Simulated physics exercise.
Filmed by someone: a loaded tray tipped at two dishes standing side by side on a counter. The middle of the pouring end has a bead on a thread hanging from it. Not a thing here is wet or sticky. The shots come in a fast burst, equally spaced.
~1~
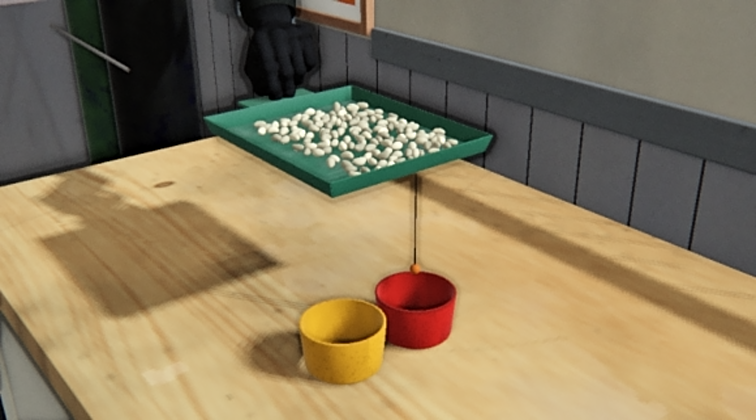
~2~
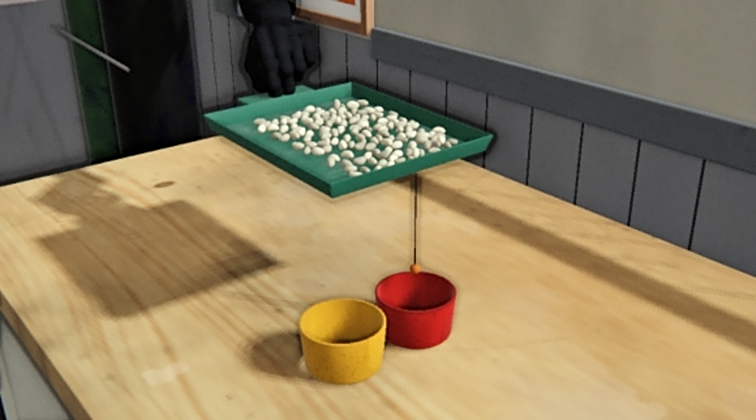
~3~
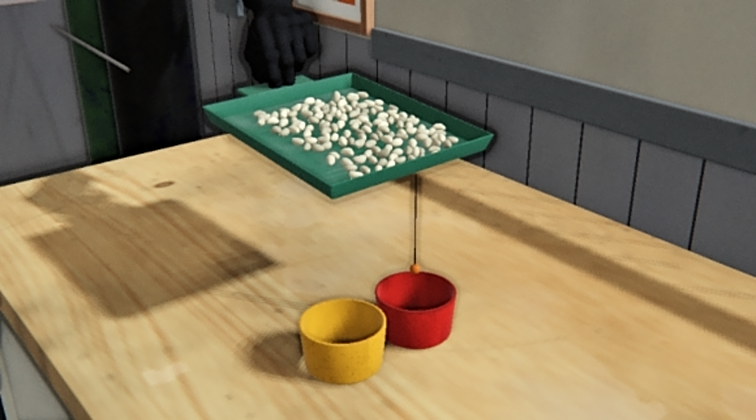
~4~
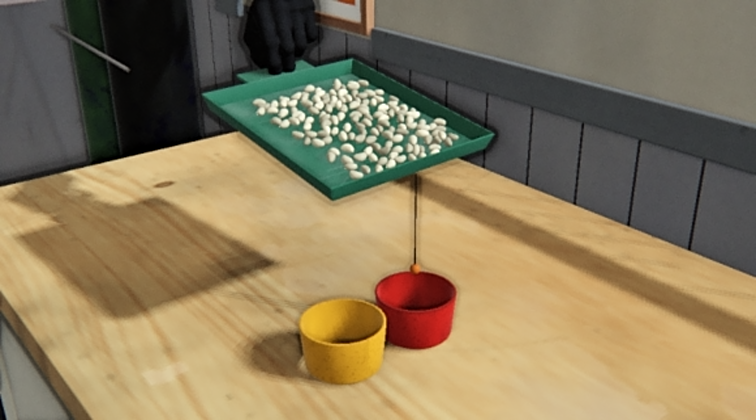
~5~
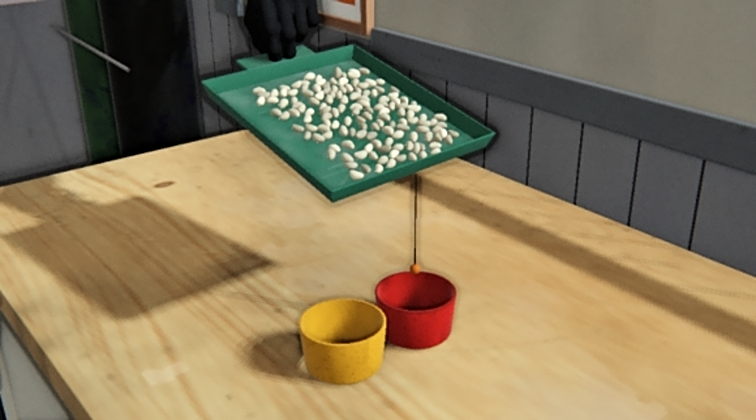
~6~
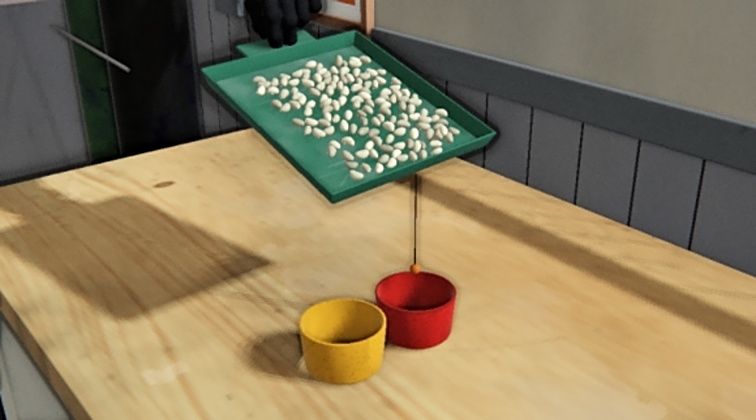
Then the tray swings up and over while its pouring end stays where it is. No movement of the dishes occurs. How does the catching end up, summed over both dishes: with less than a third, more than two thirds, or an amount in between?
Landed: A third through two thirds.
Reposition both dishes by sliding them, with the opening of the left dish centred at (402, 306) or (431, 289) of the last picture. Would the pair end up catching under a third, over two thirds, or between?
Earlier place: The middle third. Later place: Under a third.
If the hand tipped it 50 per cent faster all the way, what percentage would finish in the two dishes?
Close to 50 in a hundred.
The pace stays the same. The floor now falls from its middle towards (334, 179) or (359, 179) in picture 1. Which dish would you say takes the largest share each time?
Result 1: The left-hand one; result 2: The left-hand one.
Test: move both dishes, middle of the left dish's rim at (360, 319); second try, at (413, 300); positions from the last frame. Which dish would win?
Case one: The leftmost one; case two: The leftmost one.
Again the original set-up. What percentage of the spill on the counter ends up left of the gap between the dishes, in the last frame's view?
Close to 10 per cent of the spill, I think.
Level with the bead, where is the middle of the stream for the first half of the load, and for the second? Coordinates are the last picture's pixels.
First close to (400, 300), next close to (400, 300).
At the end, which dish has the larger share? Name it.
It's the dish to the left that ends up fuller.
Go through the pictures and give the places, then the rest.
In the first frame, corners of the pouring end near (332, 180) and (485, 135), level; middle of the load near (355, 133), white beans; left dish near (369, 357); right dish near (442, 324); bead on its thread near (415, 269).
In the second frame, corners of the pouring end near (332, 181) and (485, 135), level; middle of the load near (355, 131).
In the third frame, corners of the pouring end near (333, 182) and (486, 134), tipped barely, lowest at the left corner; middle of the load near (355, 126).
In the fourth frame, corners of the pouring end near (333, 184) and (486, 133), tipped a little, lowest at the left corner; middle of the load near (355, 119).
In the fifth frame, corners of the pouring end near (334, 187) and (487, 132), tipped a little, lowest at the left corner; middle of the load near (356, 112).
In the sixth frame, corners of the pouring end near (334, 189) and (488, 131), tipped clearly, lowest at the left corner; middle of the load near (357, 105); left dish near (369, 357); right dish near (442, 324).
Shortly afterwards, tray tipped steeply; all but a few on the tray; only a few outside both; a little in the air.
Next, tray tipped right over; a little on the tray; near a quarter in the left dish; a little in the right dish; near a third outside both; near a third in the air.
Some moments later, tray tipped past a quarter turn; near a third in the left dish; a little in the right dish; near half outside both.
In the end, tray tipped past a quarter turn; near a third in the left dish; a little in the right dish; near half outside both.
